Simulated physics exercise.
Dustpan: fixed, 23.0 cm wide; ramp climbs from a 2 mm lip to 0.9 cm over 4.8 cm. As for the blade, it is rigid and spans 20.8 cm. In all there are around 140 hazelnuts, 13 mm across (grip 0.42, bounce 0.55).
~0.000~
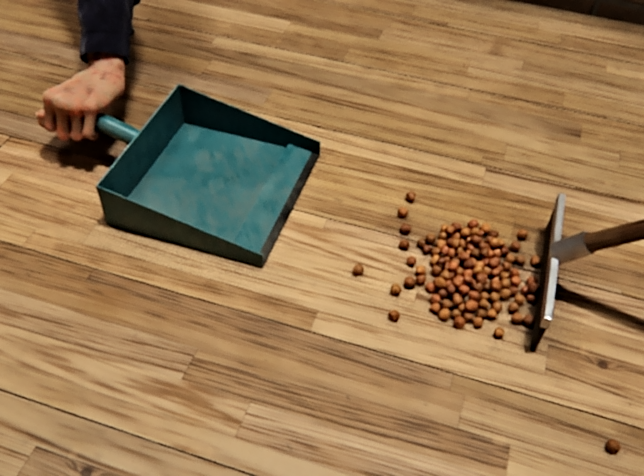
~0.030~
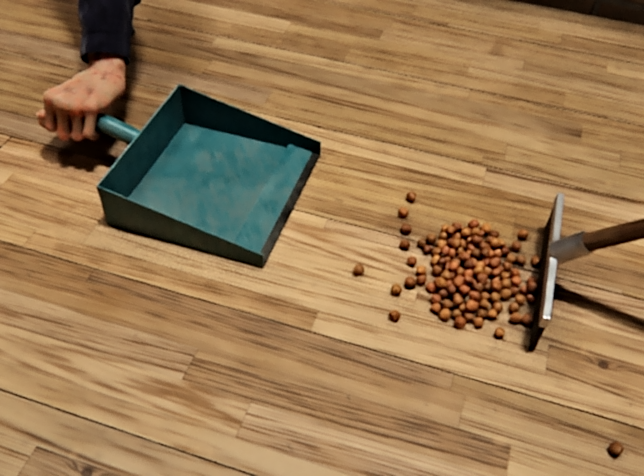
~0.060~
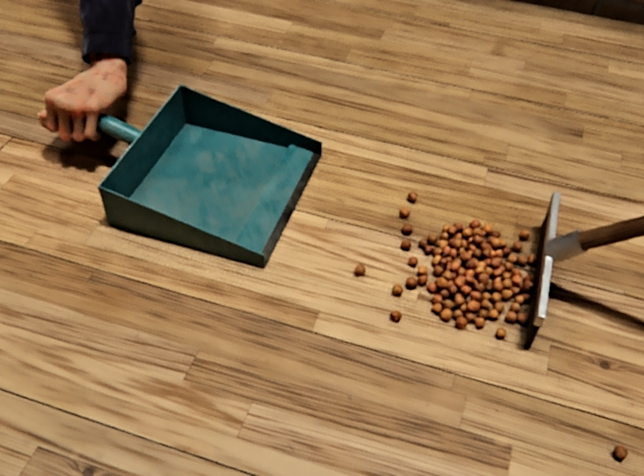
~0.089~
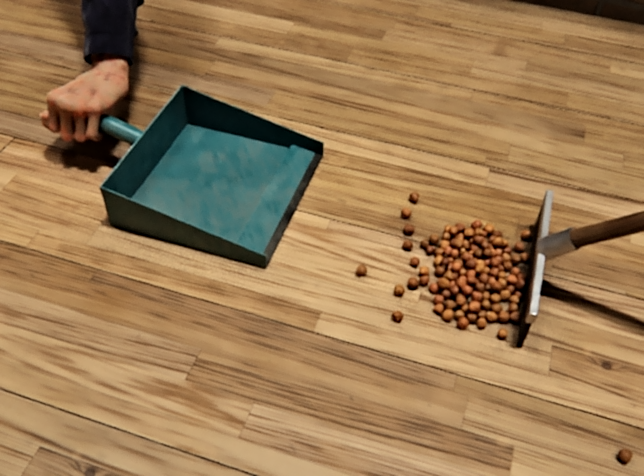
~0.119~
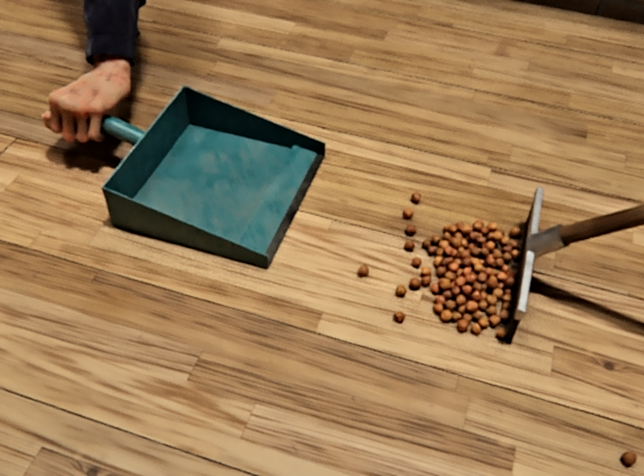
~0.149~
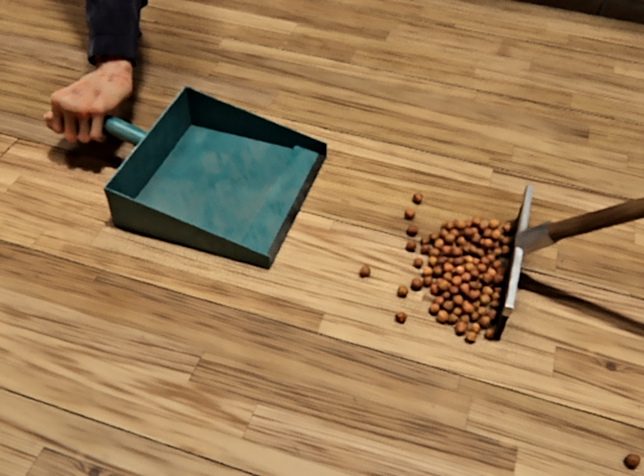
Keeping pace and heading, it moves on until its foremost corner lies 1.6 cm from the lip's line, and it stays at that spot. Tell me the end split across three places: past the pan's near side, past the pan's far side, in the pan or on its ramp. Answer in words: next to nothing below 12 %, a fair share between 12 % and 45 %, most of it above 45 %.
Near side - a fair share; far side - next to nothing; pan - most of it.
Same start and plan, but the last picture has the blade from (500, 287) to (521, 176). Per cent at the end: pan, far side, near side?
Pan 20, far 20, near 15.
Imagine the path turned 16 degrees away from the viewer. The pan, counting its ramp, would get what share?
That gives near 35 in a hundred.
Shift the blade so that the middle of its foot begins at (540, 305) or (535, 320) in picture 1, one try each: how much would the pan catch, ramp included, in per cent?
About 50 and 45 per cent.
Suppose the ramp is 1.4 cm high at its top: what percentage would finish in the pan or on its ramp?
Something like 50 per cent, ramp included.
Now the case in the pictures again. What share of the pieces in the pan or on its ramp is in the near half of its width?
About 60 %.
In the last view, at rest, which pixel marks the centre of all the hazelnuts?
Look around (282, 217) in the last picture.
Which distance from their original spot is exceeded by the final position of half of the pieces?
That distance is around 28 cm.
After 0.41 s, middle of the blade 16 cm from the lip; 0 % over the lip, far side 0 %, near side 15 %.
After 0.59 s, middle of the blade 6 cm from the lip; 5 % over the lip, far side 5 %, near side 20 %.
After 0.88 s, middle of the blade 2 cm from the lip; 55 % over the lip, far side 5 %, near side 20 %.
In the end, at 1.6 s, near side 20 %, far side 5 %, pan 55 %, in front of the lip or behind the blade 20 %.
